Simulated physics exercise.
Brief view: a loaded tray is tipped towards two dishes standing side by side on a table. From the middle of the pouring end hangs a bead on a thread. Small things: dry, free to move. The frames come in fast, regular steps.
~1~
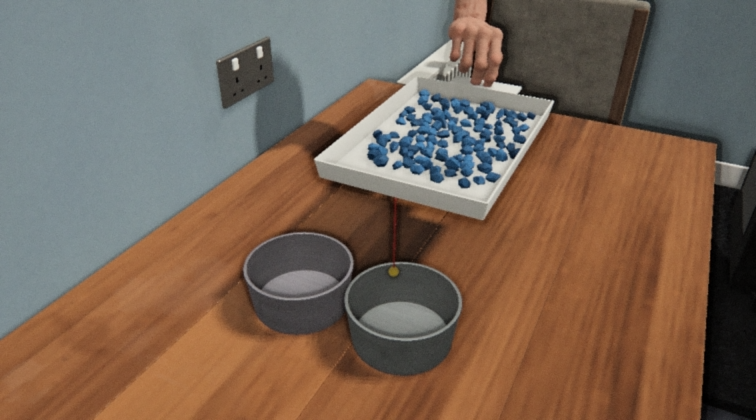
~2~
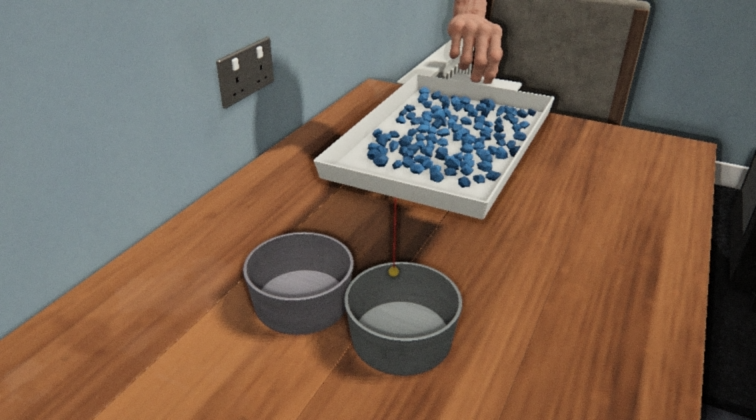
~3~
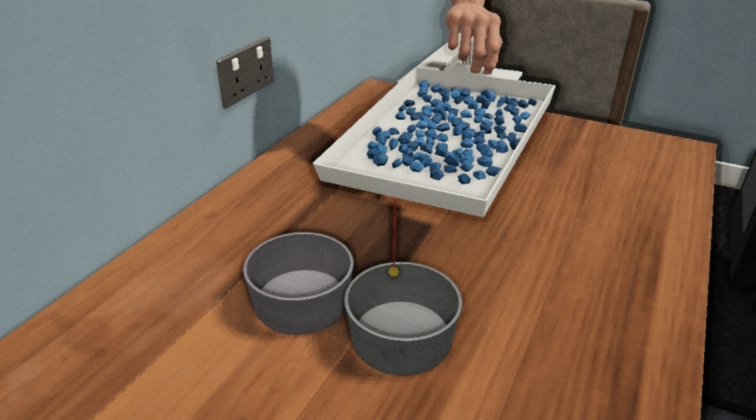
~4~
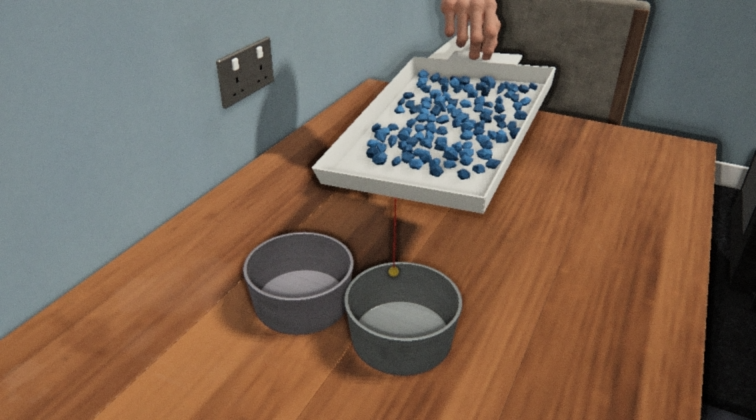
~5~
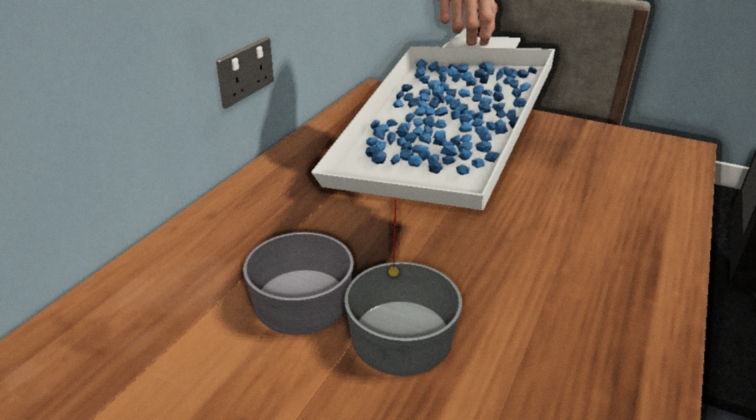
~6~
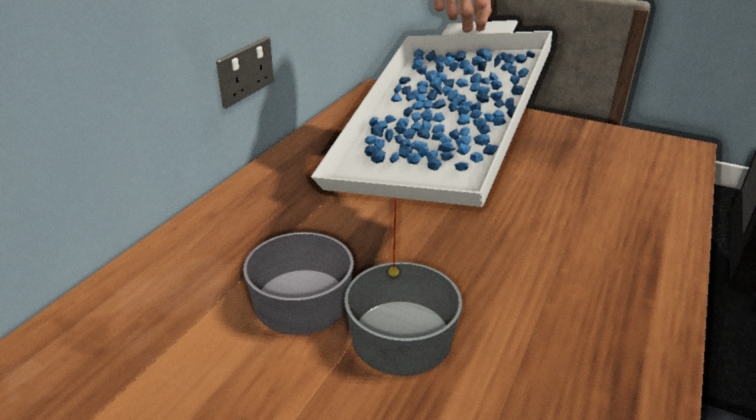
A hand held a white tray of blue stones above a wooden table with two empty gray dishes, then gradually tilted it, the far end rising and the pouring end's left corner dipping slightly.
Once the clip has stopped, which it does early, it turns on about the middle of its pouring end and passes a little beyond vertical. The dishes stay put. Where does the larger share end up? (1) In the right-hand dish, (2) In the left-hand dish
In the left-hand dish.
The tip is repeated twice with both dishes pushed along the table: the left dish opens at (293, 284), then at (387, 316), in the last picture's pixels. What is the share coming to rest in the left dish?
First placement: Some 70 %; second placement: Some 10 %.
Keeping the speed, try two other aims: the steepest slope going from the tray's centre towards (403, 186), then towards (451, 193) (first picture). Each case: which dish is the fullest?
Try 1: The right-side dish; try 2: The right-side dish.
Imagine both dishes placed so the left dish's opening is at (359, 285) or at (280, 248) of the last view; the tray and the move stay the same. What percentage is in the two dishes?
Roughly 60 %, then roughly 70 %.
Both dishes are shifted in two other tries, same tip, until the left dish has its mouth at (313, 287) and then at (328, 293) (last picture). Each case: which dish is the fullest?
Place 1 - the dish at left; place 2 - the dish at left.
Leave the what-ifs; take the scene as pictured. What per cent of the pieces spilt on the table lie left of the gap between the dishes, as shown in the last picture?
It comes out at roughly 60 percent.
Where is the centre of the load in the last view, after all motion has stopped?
Near pixel (310, 298).
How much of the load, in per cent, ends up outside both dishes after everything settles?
That comes to some 10 per cent.
Soon after the last picture, tray tipped steeply; nearly all on the tray; a stray few in the air.
A little later, tray tipped past a quarter turn; about a quarter on the tray; a stray few in the right dish; about half in the left dish; a small part outside both; a small part in the air.
Later still, tray tipped past a quarter turn; a small part in the right dish; most in the left dish; a small part outside both.
At rest, tray tipped past a quarter turn; a small part in the right dish; most in the left dish; a small part outside both.
